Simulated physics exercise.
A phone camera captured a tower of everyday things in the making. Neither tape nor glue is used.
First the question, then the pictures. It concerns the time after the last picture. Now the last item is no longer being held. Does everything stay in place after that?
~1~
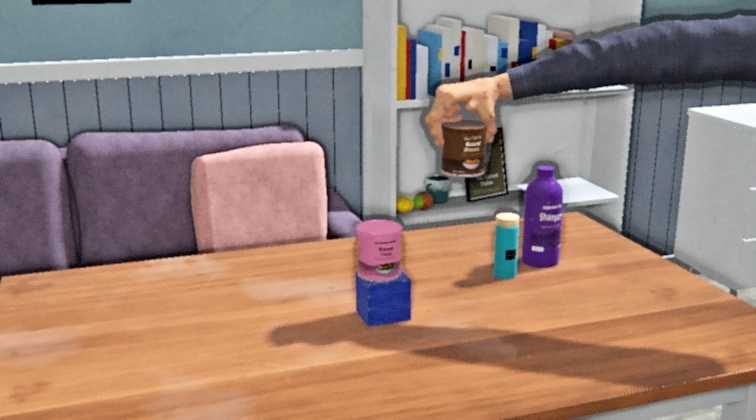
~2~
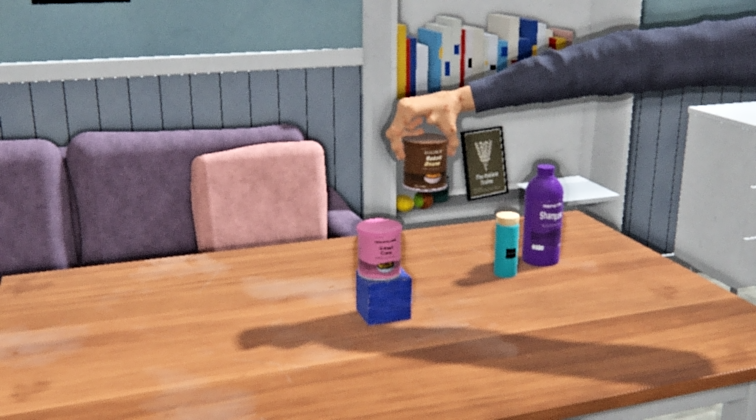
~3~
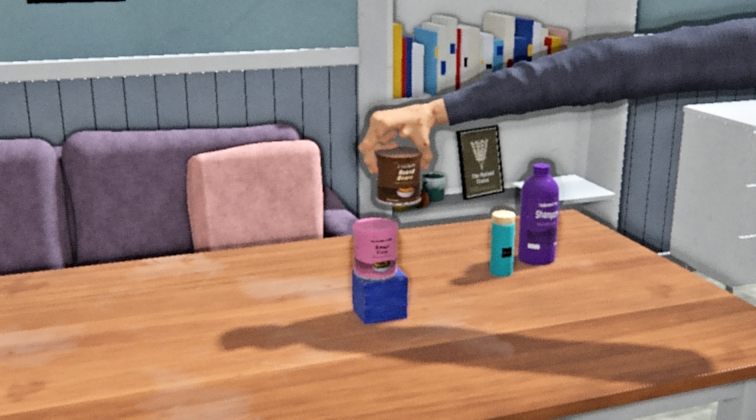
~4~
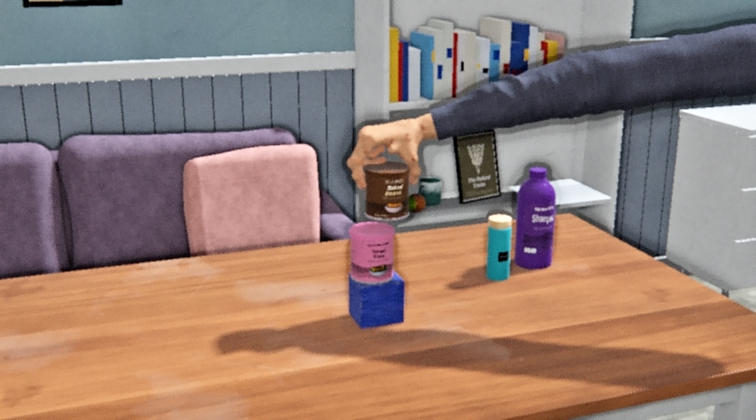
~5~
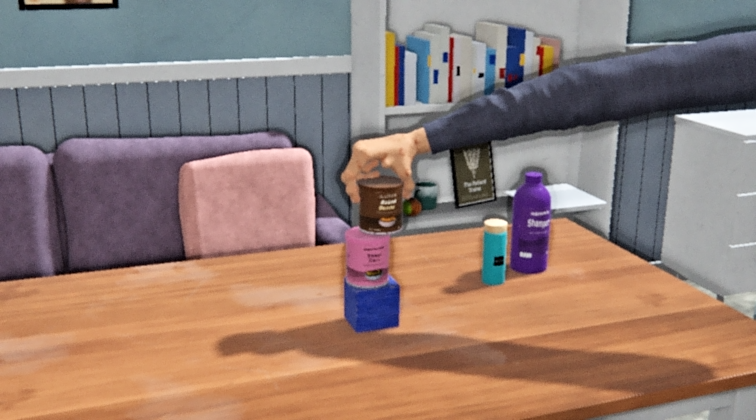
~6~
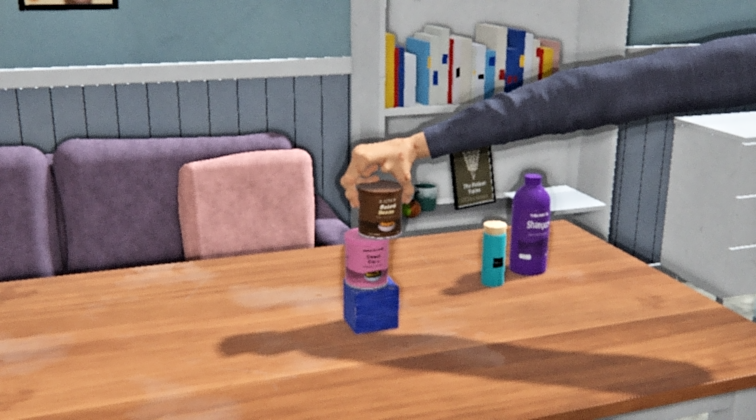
Yes, it is going to stay together.
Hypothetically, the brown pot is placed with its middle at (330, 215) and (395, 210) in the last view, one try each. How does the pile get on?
It caves in the first time and caves in the second time.
Then, 0.20 s past the last view, nothing moves.
Then, 0.50 s past the last view, brown pot resting near (380, 210).
Finally, all 5 still in place. Final places as the last picture's camera would see them, brown pot near (380, 210). The pile stays up.
